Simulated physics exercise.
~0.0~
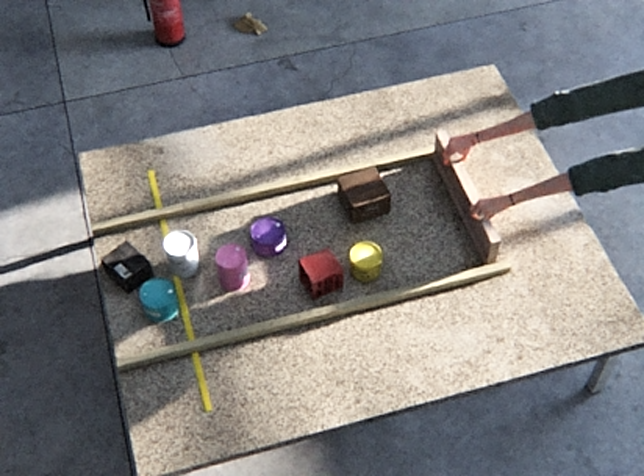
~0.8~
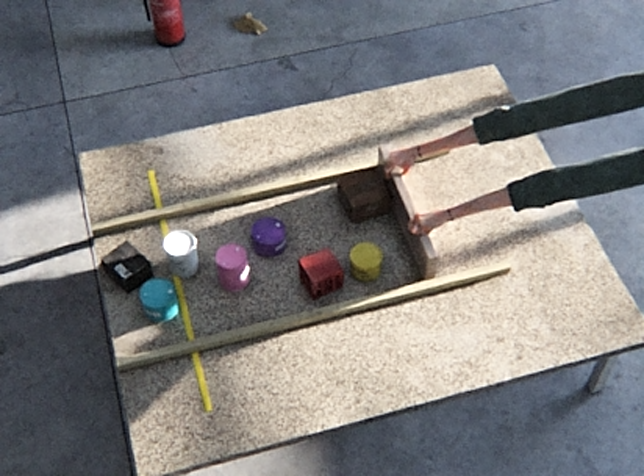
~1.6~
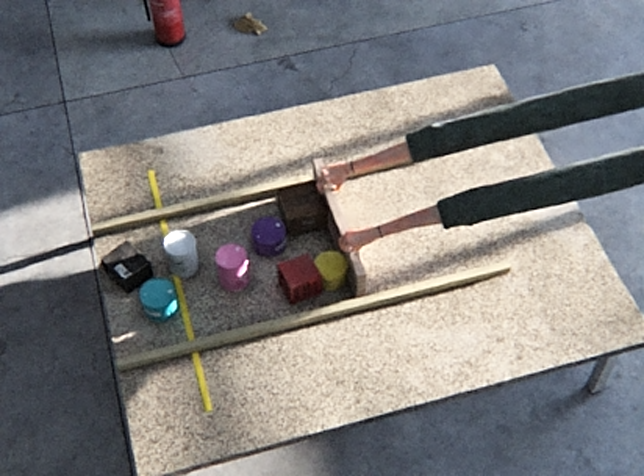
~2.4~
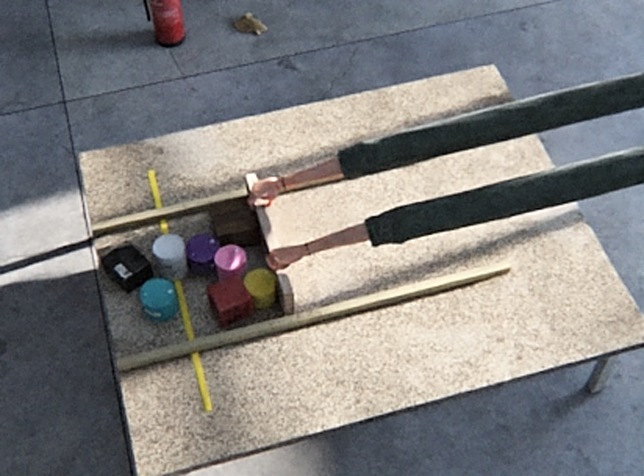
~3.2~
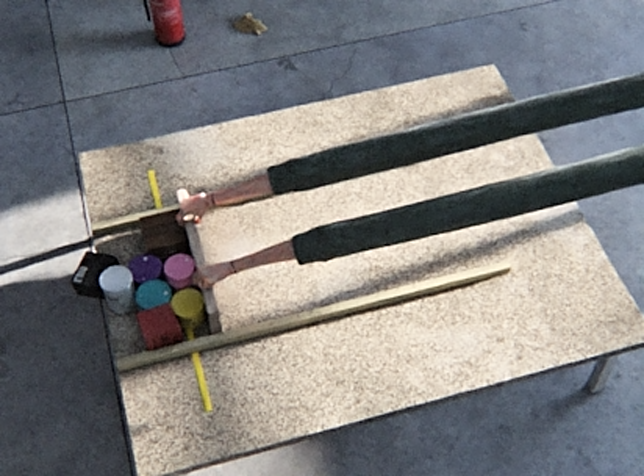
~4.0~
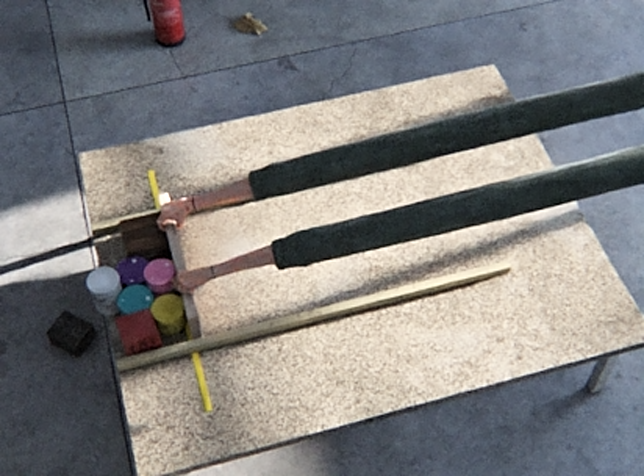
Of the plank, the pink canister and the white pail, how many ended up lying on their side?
None of them did. The plank, the pink canister and the white pail were all still upright at the end.
On a speckled tabletop between two wooden rails, a pair of hands pushed a plank left, gathering a brown box, a red crate and colourful containers into a bunch, until it stopped by the yellow tape and a black parcel dropped to the floor.
